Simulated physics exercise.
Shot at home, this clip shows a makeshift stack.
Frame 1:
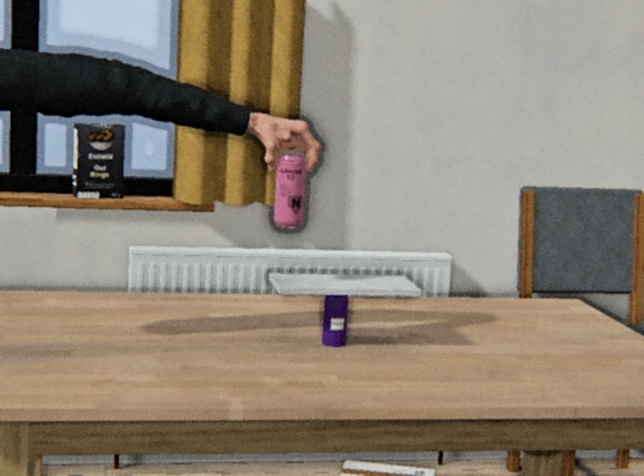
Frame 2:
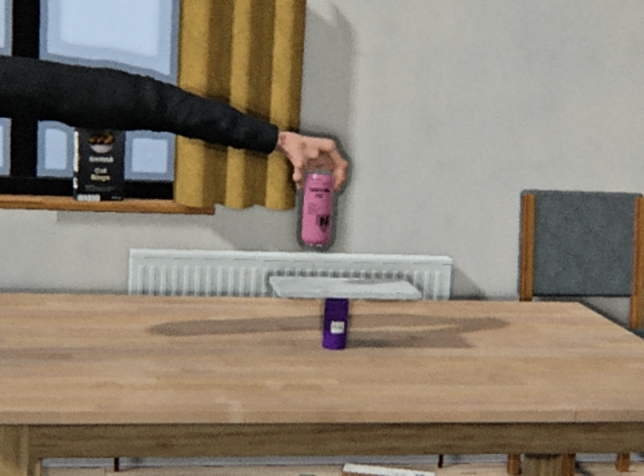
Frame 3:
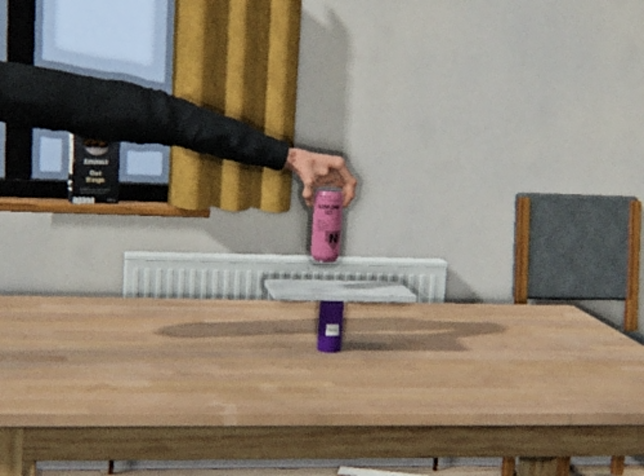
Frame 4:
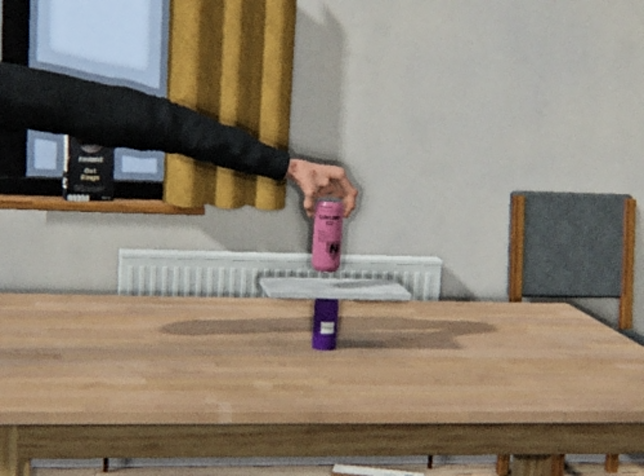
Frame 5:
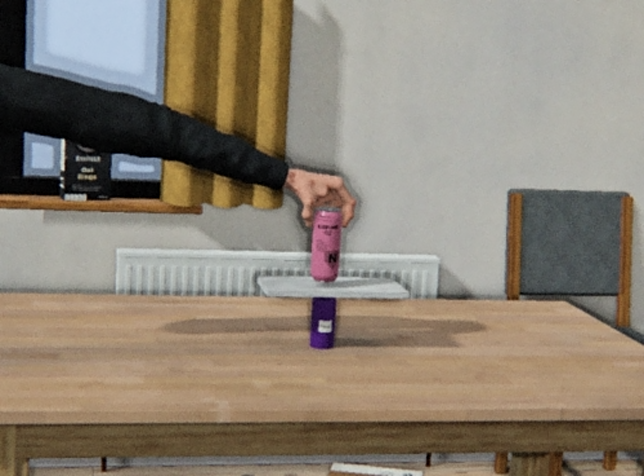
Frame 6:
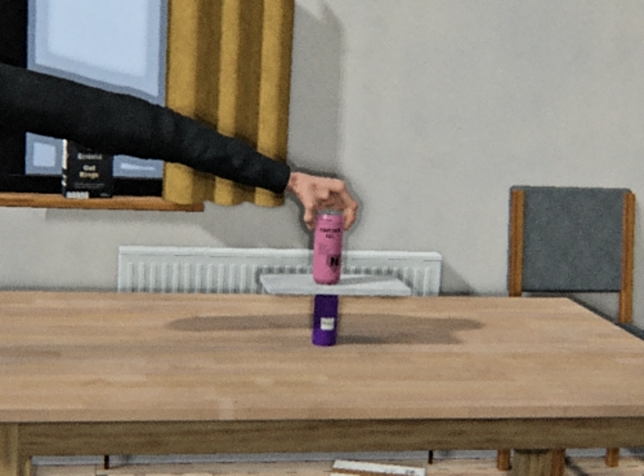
The video shows a hand lowering a pink can toward a white board balanced on a purple object on a wooden table, moving slightly right as it descends, then setting the can on the board while still gripping it.
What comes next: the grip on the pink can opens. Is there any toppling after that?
I predict the stack will bear it.
Then, 0.30 s past the last view, nothing moves.
Then, 0.70 s past the last view, pink can resting near (328, 248).
Finally, all 3 still in place. Final places as the last picture's camera would see them, pink can near (328, 248). The stack holds.
